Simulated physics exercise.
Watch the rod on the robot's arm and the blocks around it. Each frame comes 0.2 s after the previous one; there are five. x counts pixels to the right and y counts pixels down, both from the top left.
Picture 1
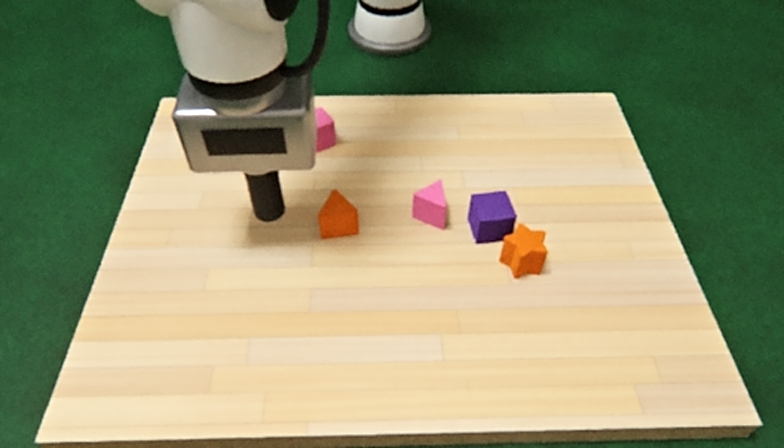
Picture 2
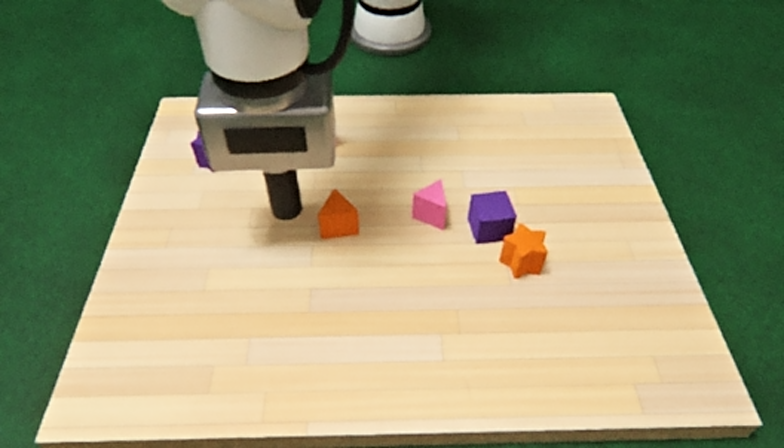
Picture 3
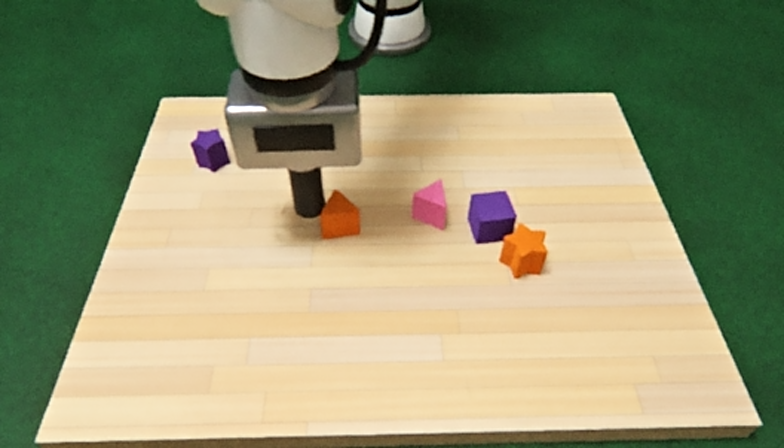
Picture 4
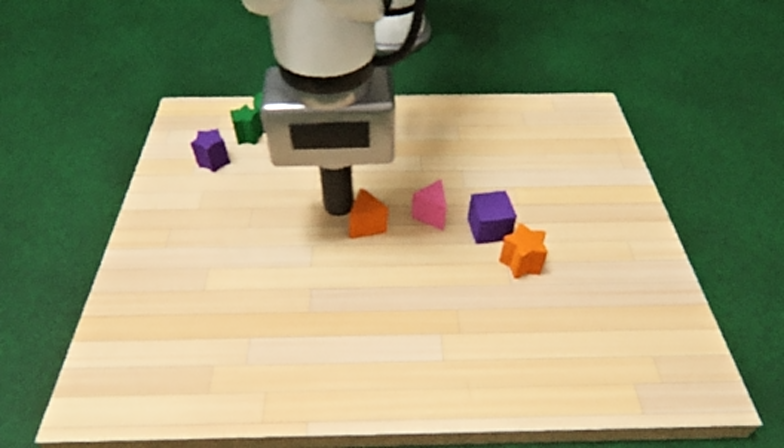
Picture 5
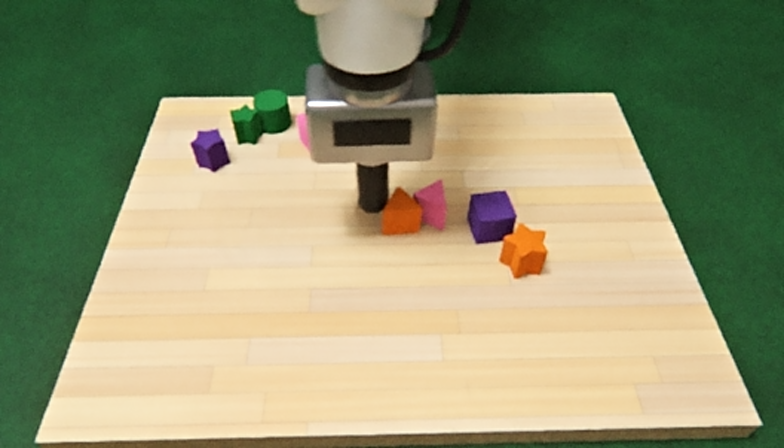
Robot arm's rod moving right across a wooden board, pushing an orange triangle block up beside a pink triangle block.
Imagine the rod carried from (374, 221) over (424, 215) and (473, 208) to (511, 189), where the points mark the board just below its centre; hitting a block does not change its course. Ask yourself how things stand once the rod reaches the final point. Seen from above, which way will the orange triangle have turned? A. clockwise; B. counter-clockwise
A - clockwise.
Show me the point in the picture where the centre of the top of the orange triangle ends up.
Just about (473, 209).
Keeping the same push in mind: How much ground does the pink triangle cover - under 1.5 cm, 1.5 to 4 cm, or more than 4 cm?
Long: Over 4 cm.
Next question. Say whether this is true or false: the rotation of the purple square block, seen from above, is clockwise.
The statement is true.
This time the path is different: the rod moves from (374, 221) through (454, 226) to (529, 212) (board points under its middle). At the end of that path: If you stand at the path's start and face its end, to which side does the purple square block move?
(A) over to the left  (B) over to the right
Correct choice: B.
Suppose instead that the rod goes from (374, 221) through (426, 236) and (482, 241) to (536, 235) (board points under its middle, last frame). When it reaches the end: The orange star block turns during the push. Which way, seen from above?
Seen from above, clockwise.
On the path given first. One third of the way, rod (427, 198); orange triangle (451, 203); pink triangle (459, 184), turned 20° clockwise.
Two thirds of the way, rod (476, 190); orange triangle (473, 209), turned 40° clockwise; pink triangle (493, 171); purple square block (508, 206), turned 20° clockwise.
At the end, rod (515, 172); orange triangle (473, 209), turned 40° clockwise; pink triangle (528, 151); purple square block (514, 204), turned 45° clockwise; orange star block still.
